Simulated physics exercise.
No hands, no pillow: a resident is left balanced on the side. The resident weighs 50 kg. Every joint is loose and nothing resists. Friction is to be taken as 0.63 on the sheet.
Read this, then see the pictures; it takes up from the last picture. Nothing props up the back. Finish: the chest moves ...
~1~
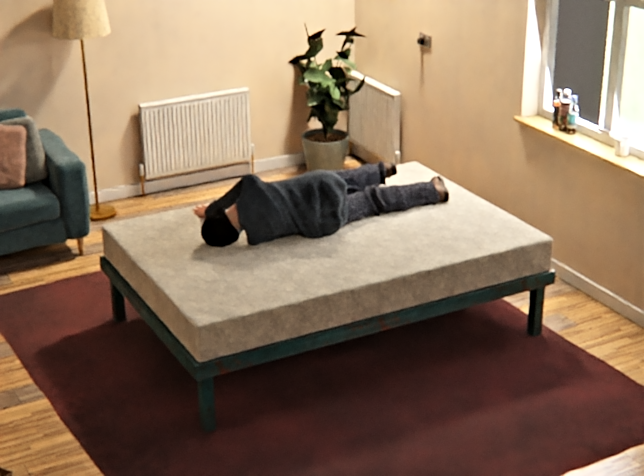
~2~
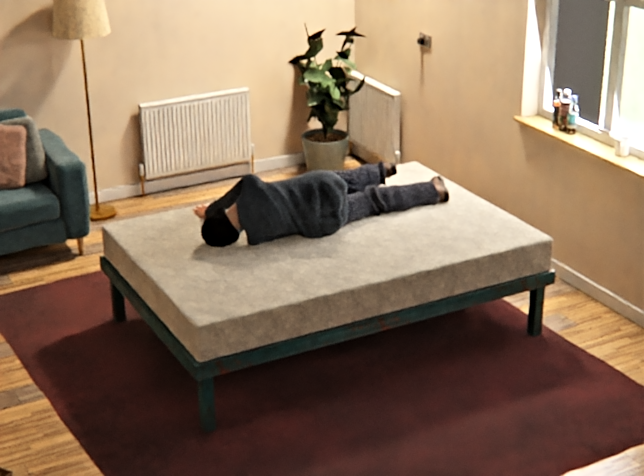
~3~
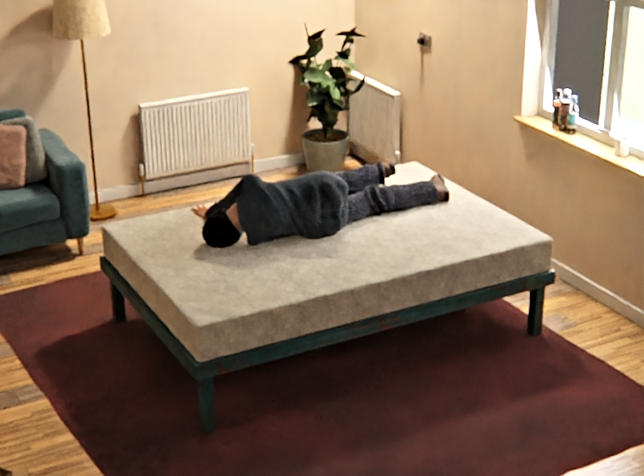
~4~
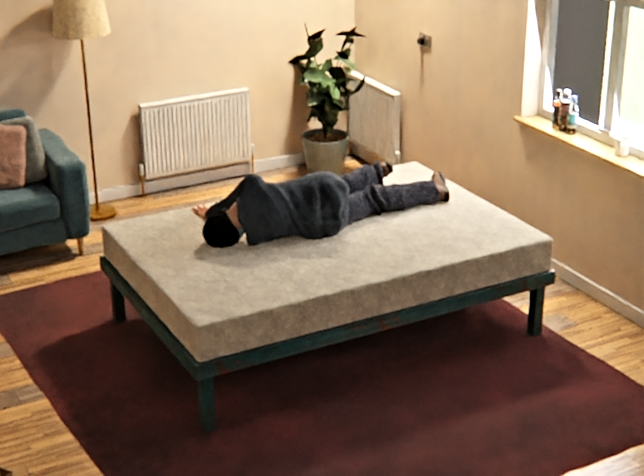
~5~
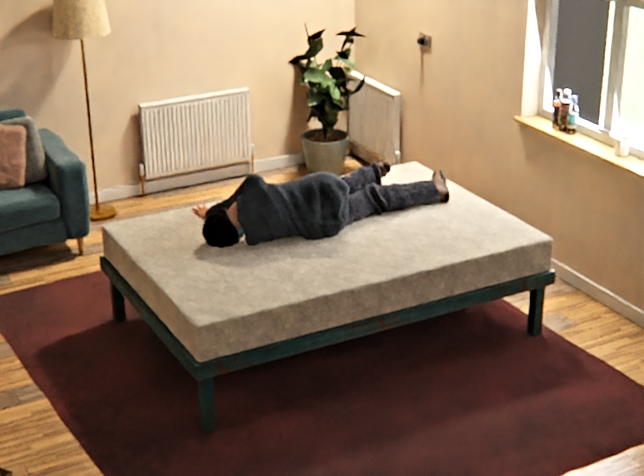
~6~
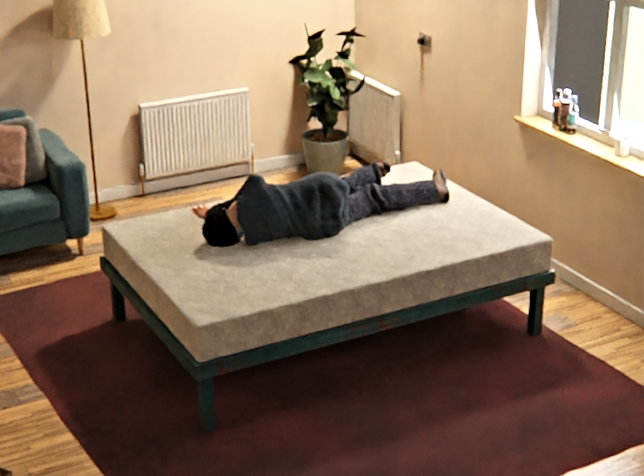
... frontwards.
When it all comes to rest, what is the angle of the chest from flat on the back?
I'd say close to 120 degrees from flat.
Then, 0.25 s after the last picture the chest is turned 120° from lying flat on the back, near (258, 211) in the last picture's view.
Then, 0.65 s after the last picture the chest is turned 120° from lying flat on the back, near (258, 211) in the last picture's view.
Then, 1.25 s after the last picture the chest is turned 120° from lying flat on the back, near (259, 212) in the last picture's view.
In the final state, chest rolls forwards.
